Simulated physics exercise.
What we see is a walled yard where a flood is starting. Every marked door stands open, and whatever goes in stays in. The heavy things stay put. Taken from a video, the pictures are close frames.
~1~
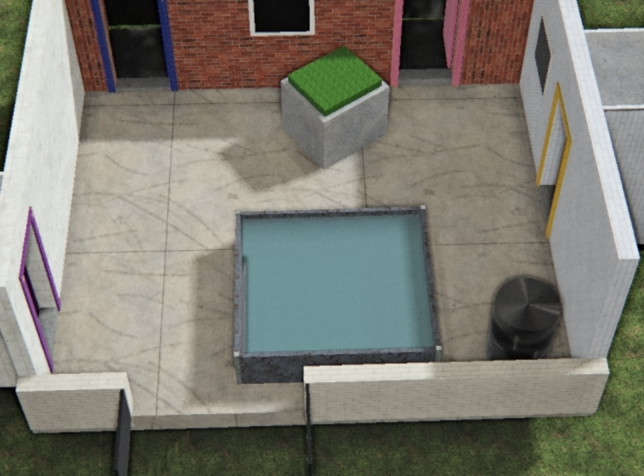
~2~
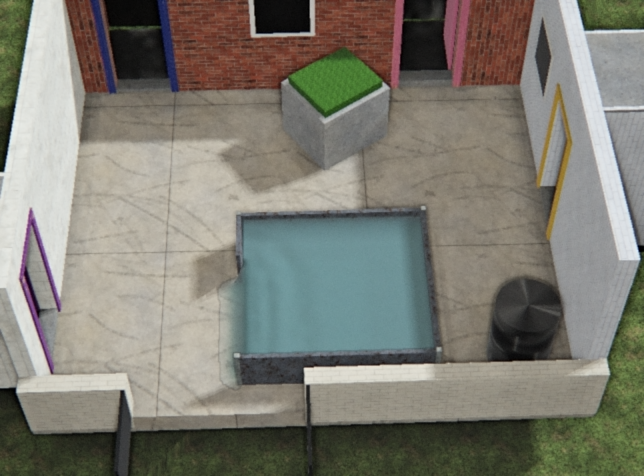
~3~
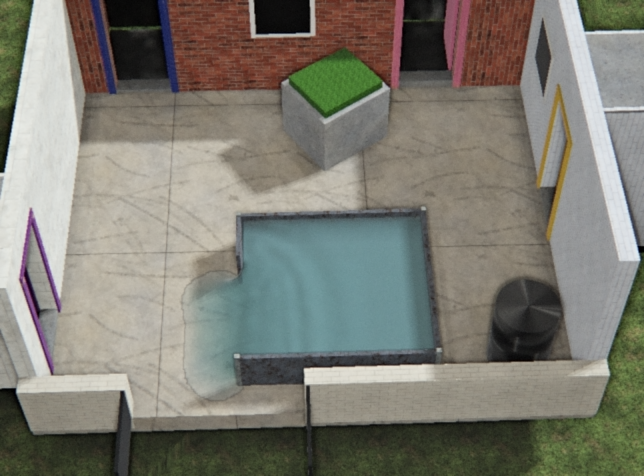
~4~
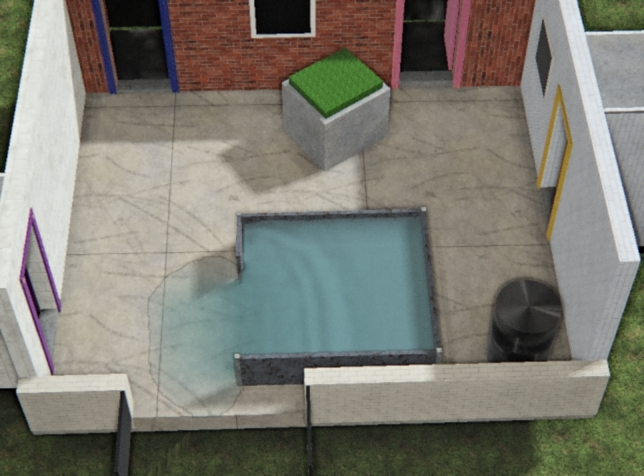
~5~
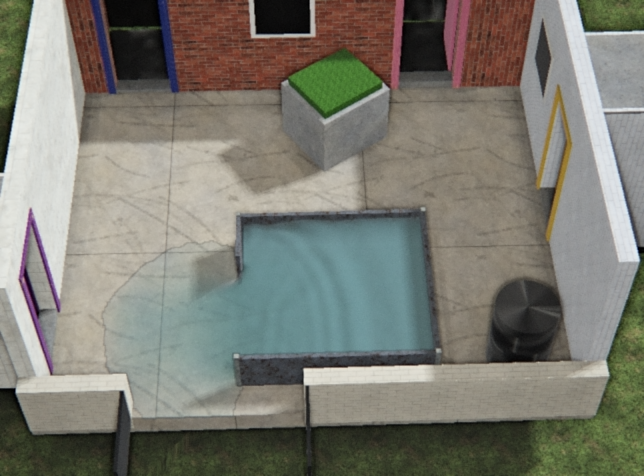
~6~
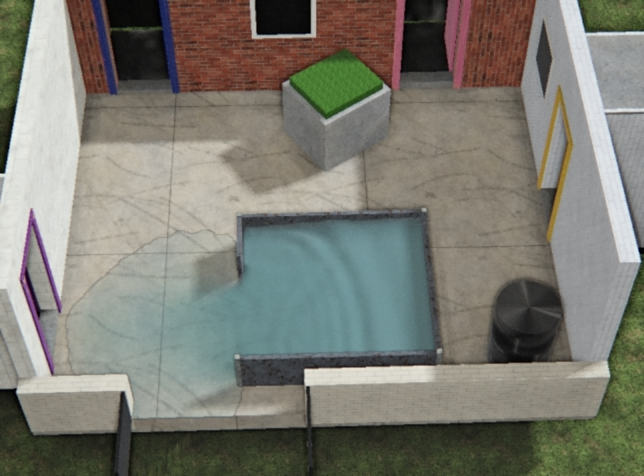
A walled yard held a square tank of still, blue-green water, then water poured out through a gap in its left side and spread leftward across the pale paved floor.
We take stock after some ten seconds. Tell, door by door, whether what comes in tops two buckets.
The pink door lets in little enough there. The blue door lets too much in there. The yellow door lets in little enough there. The purple door lets too much in there.
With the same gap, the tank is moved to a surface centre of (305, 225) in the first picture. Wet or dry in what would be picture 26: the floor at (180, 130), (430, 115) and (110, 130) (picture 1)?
Going through them in that order: Waterlogged, still bare and waterlogged.
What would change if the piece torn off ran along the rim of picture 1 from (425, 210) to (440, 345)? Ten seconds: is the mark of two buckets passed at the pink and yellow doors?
Against the threshold, pink beats it and yellow beats it.
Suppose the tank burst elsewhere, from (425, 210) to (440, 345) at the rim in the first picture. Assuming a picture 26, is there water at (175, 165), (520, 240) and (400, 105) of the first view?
So: Spared, then wetted, then wetted.
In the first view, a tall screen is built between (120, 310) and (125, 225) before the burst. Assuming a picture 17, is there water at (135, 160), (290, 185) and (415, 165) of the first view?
Point by point: First submerged, second not reached, third not reached.
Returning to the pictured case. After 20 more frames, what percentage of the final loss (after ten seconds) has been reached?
Roughly 45 percent.
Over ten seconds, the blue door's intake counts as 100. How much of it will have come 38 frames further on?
About 60 per cent.
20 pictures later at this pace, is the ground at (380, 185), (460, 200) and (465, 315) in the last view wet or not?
In that order the points end up high and dry, high and dry and high and dry.
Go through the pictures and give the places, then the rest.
The first frame shows still water in the water tank at (334, 282).
In the second frame, the front is at a hidden place, out from the gap at (242, 324).
In the third frame, the front is at a hidden place, out from the gap at (242, 326).
In the fourth frame, water pours out at (242, 326) and has run to (163, 288).
In the fifth frame, water pours out at (241, 327) and has run to (110, 314).
In the sixth frame, water pours out at (242, 326) and has run to (77, 311).
A moment on, water covers 20 % of the floor; the pink door not reached, the blue door not reached, the yellow door not reached, the purple door over two buckets in.
Next, water covers 25 % of the floor; the pink door not reached, the blue door not reached, the yellow door not reached, the purple door far over two buckets in.
Then, water covers 40 % of the floor; the pink door not reached, the blue door under two buckets in, the yellow door not reached, the purple door far over two buckets in.
Later, water covers 55 % of the floor; the pink door wet at the sill, nothing in, the blue door far over two buckets in, the yellow door not reached, the purple door far over two buckets in.
In the end, water covers 80 % of the floor; the pink door wet at the sill, nothing in, the blue door far over two buckets in, the yellow door wet at the sill, nothing in, the purple door far over two buckets in.
